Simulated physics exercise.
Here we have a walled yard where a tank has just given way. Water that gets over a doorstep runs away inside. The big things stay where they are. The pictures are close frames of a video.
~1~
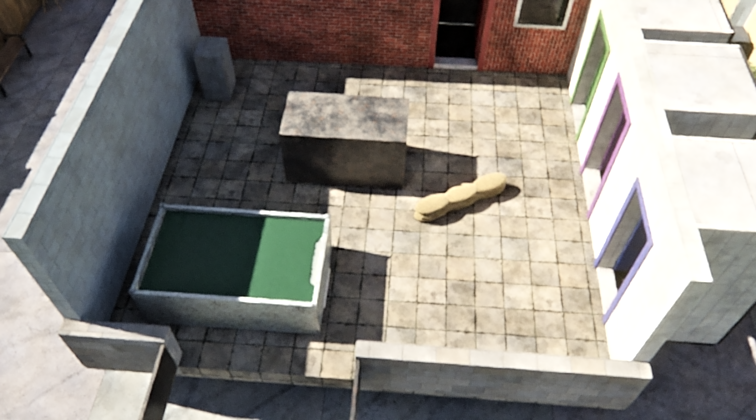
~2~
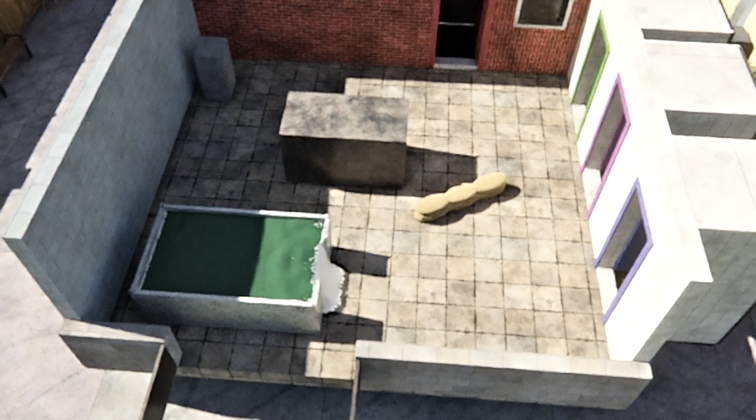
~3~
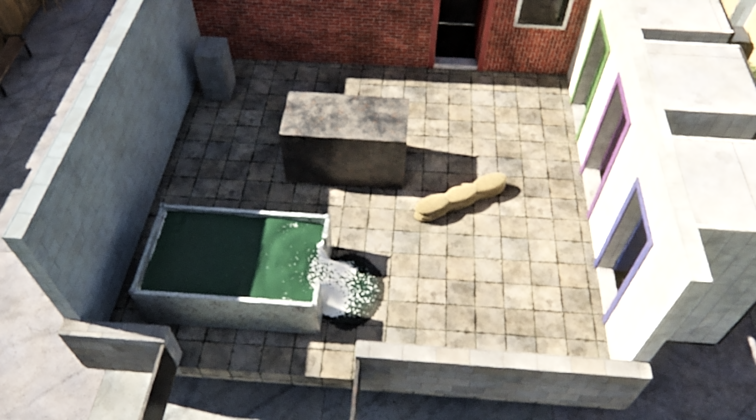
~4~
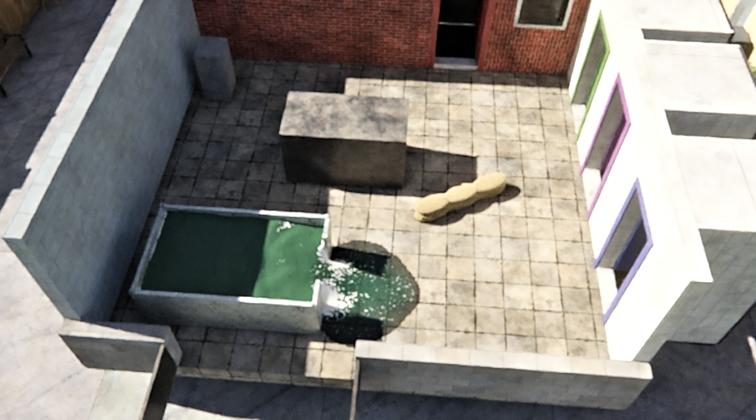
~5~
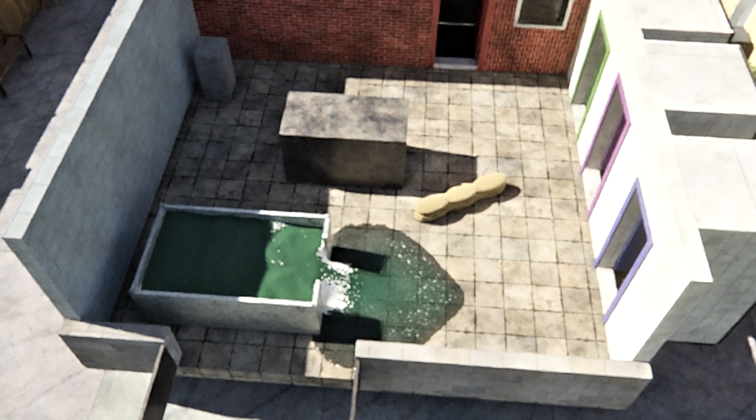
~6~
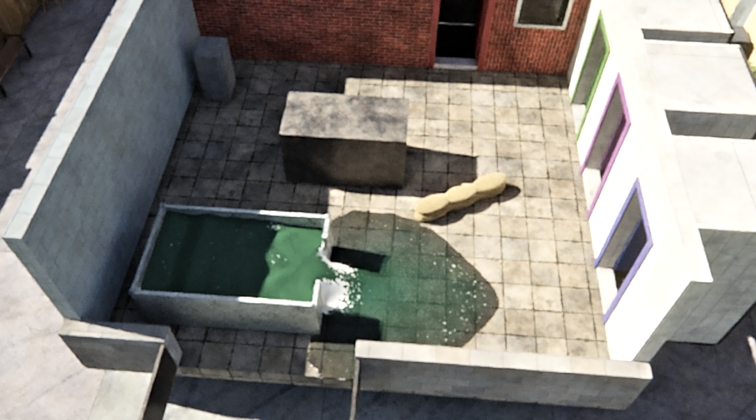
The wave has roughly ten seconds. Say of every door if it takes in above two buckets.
The green door holds within the limit; the red door holds within the limit; the blue door floods; the purple door holds within the limit.
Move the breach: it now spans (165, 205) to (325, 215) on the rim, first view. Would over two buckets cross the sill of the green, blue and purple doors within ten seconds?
Then: The green one floods; the blue one keeps below it; the purple one stays under.
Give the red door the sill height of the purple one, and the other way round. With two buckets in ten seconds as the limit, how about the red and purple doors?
My reading: The red door lets less in; the purple door goes over.
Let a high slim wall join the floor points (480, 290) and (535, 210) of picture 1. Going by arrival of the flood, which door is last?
Last comes the door marked red.
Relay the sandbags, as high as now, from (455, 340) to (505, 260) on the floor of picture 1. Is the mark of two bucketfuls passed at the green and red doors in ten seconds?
My reading: Green door takes more; red door takes less.
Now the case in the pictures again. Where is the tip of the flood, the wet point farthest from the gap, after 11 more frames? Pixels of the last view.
Close to (574, 173).
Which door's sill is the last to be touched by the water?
I say the red-painted one.
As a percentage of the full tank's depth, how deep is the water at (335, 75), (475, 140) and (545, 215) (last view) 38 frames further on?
About 0, 2 and 12 per cent.
A moment on, water covers 30 % of the floor; the green door not reached, the red door not reached, the blue door wet at the sill, nothing in, the purple door not reached.
Next, water covers 30 % of the floor; the green door not reached, the red door not reached, the blue door over two buckets in, the purple door wet at the sill, nothing in.
Then, water covers 40 % of the floor; the green door wet at the sill, nothing in, the red door not reached, the blue door far over two buckets in, the purple door wet at the sill, nothing in.
Later, water covers 55 % of the floor; the green door wet at the sill, nothing in, the red door wet at the sill, nothing in, the blue door far over two buckets in, the purple door wet at the sill, nothing in.
In the end, water covers 85 % of the floor; the green door under two buckets in, the red door wet at the sill, nothing in, the blue door far over two buckets in, the purple door wet at the sill, nothing in.
